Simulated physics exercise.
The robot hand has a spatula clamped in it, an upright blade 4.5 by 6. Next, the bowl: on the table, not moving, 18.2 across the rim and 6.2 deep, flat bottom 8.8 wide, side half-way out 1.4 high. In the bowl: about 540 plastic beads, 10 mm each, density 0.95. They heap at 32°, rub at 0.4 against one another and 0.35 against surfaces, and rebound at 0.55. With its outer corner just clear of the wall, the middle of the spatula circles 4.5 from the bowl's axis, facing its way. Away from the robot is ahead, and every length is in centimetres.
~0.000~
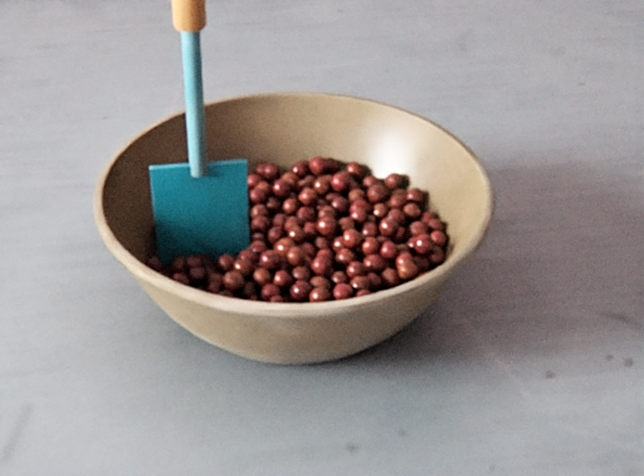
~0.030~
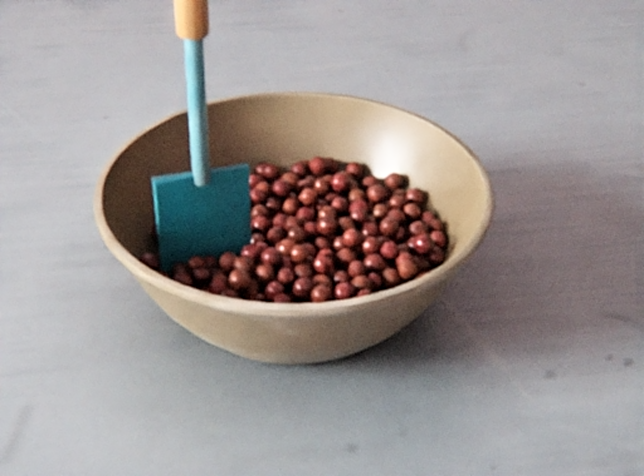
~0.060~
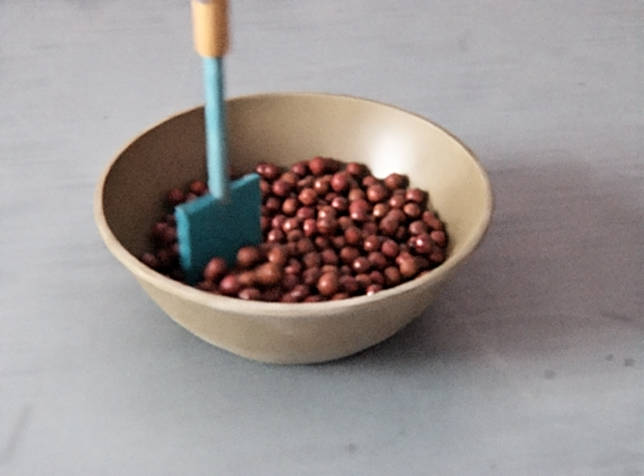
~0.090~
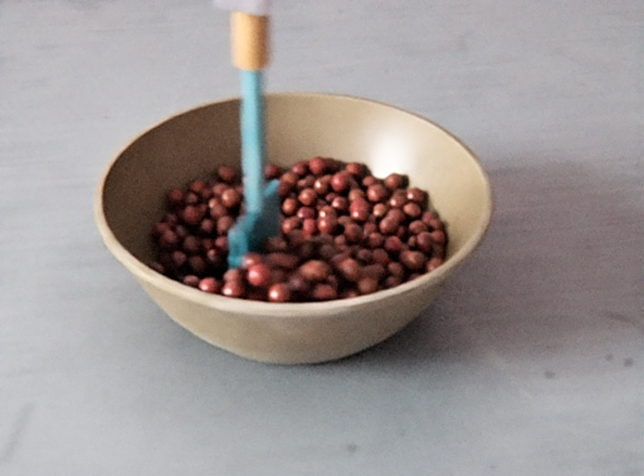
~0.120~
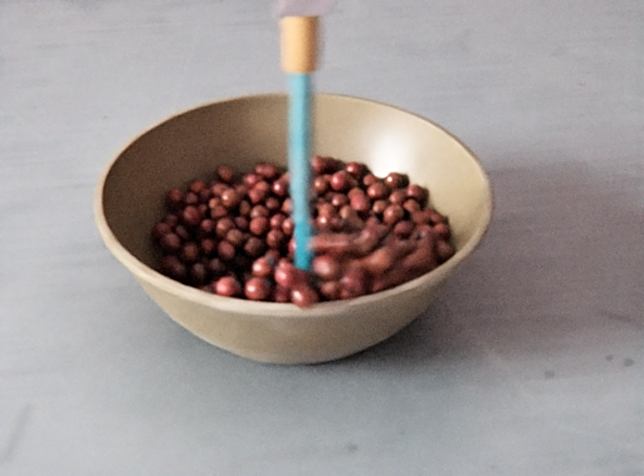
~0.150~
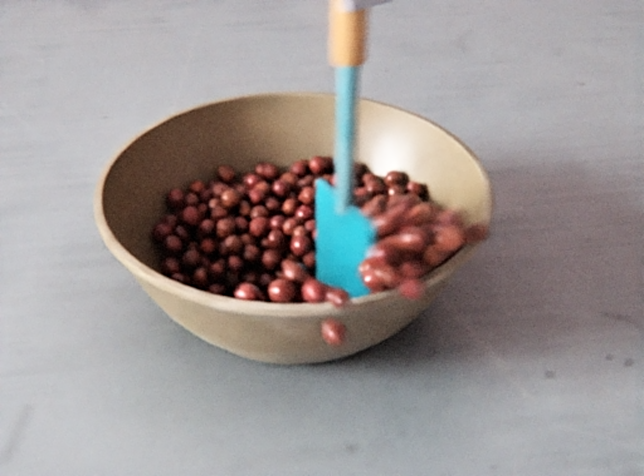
A blue spatula sweeps left to right through reddish-brown beads in a tan bowl.
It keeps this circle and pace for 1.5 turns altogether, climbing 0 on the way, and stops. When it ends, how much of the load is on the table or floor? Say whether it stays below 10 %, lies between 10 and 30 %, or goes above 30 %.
It goes above 30 %.
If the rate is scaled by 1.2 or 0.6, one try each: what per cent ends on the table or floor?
Roughly 50 and 20 per cent.
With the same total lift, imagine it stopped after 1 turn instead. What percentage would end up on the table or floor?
30 %.
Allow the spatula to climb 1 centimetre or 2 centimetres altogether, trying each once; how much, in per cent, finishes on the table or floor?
35 % and 25 %.
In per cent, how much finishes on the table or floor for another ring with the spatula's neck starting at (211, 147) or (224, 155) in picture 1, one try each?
35 and 25 %.
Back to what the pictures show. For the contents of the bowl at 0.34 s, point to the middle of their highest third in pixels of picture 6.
About (227, 140) in the last picture.
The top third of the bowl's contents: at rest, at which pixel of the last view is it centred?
At about (338, 196).
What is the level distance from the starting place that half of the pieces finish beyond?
Something near 12 cm, measured level.
By 0.34 s, 276° round, highest piece 11 above the table; 444 in the bowl, 36 on the table or floor, 62 in flight or on the tool.
By 0.53 s, 81° round, highest piece 9 above the table; 358 in the bowl, 149 on the table or floor, 35 in flight or on the tool.
By 0.82 s, 180° round, highest piece 6 above the table; 313 in the bowl, 229 on the table or floor.
By 1.52 s, 180° round, highest piece 6 above the table; 313 in the bowl, 229 on the table or floor.
Final count, 313 in the bowl, 229 on the table or floor. That is 42 % on the table or floor.
